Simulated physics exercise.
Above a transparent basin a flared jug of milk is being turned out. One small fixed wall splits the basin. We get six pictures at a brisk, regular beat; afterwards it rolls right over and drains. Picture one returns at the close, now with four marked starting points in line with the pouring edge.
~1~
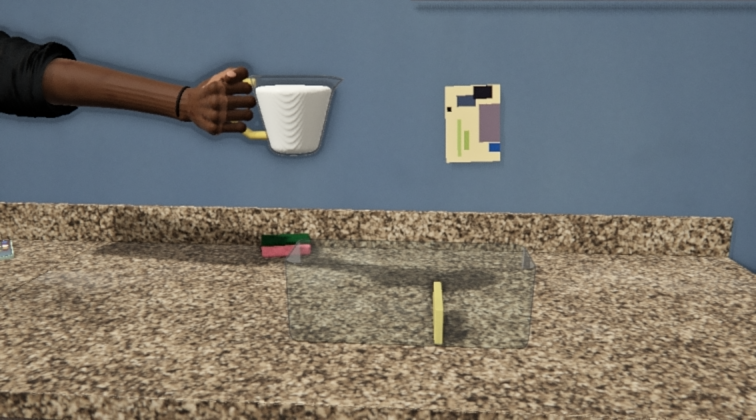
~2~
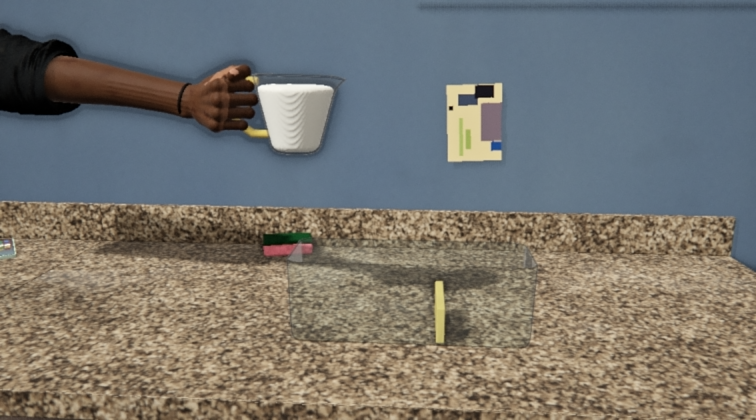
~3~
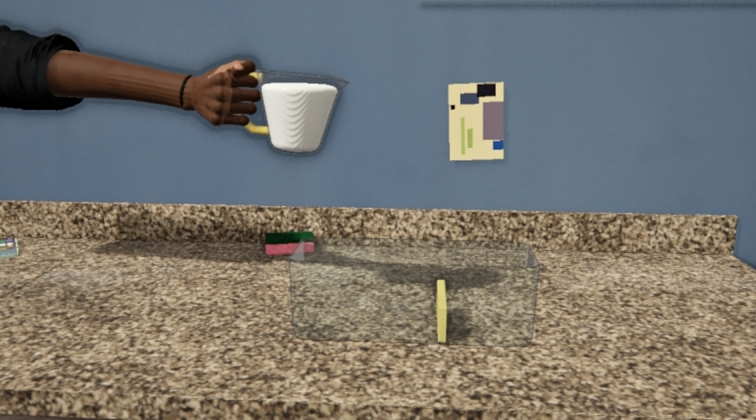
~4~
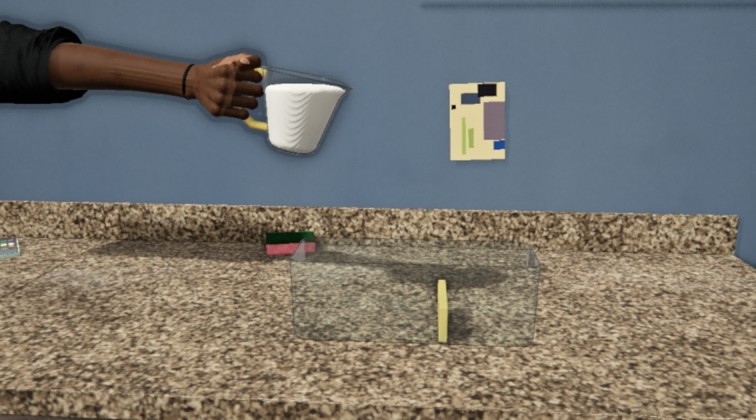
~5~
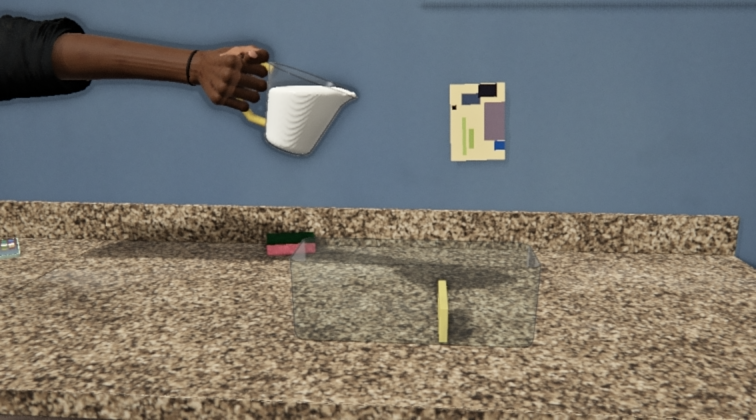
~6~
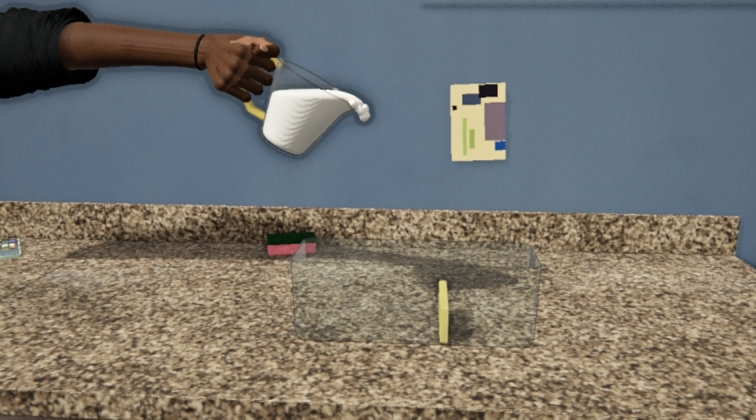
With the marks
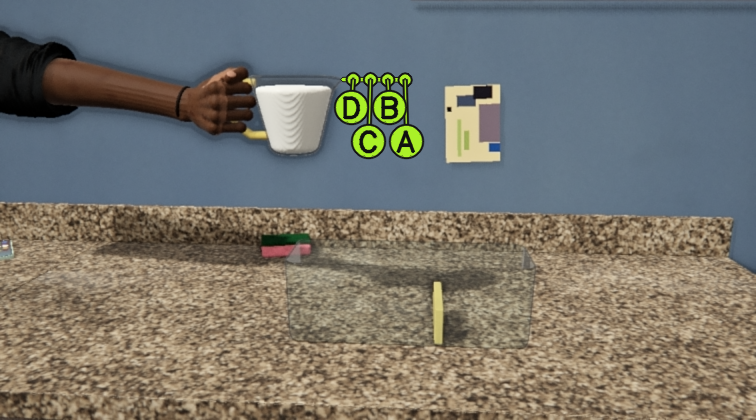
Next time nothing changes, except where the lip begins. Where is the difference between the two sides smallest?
Spot B.
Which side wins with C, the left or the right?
More ends on the left.
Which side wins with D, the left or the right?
More ends on the left.
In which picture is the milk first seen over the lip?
Picture 6.
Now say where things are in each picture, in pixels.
Upright, lip at (342, 79); basin from (290, 339) to (528, 347); top of the wall at (438, 295); nothing has left yet.
Upright, lip at (345, 79); nothing has left yet.
Tipped about 5°, lip at (349, 82); nothing has left yet.
Tipped about 12°, lip at (353, 88); nothing has left yet.
Tipped about 20°, lip at (356, 97); nothing has left yet.
Tipped about 31°, lip at (359, 108); milk is over the lip, down to (363, 118).
On the marked copy, A at (405, 79); B at (387, 79); C at (370, 79); D at (353, 79).
Choosing A, about 18 % ends left of the wall and 80 % right of it.
Choosing B, about 48 % ends left of the wall and 50 % right of it.
Choosing C, about 81 % ends left of the wall and 15 % right of it; 5 % is lost outside.
Choosing D, about 94 % ends left of the wall and 3 % right of it; 3 % is lost outside.
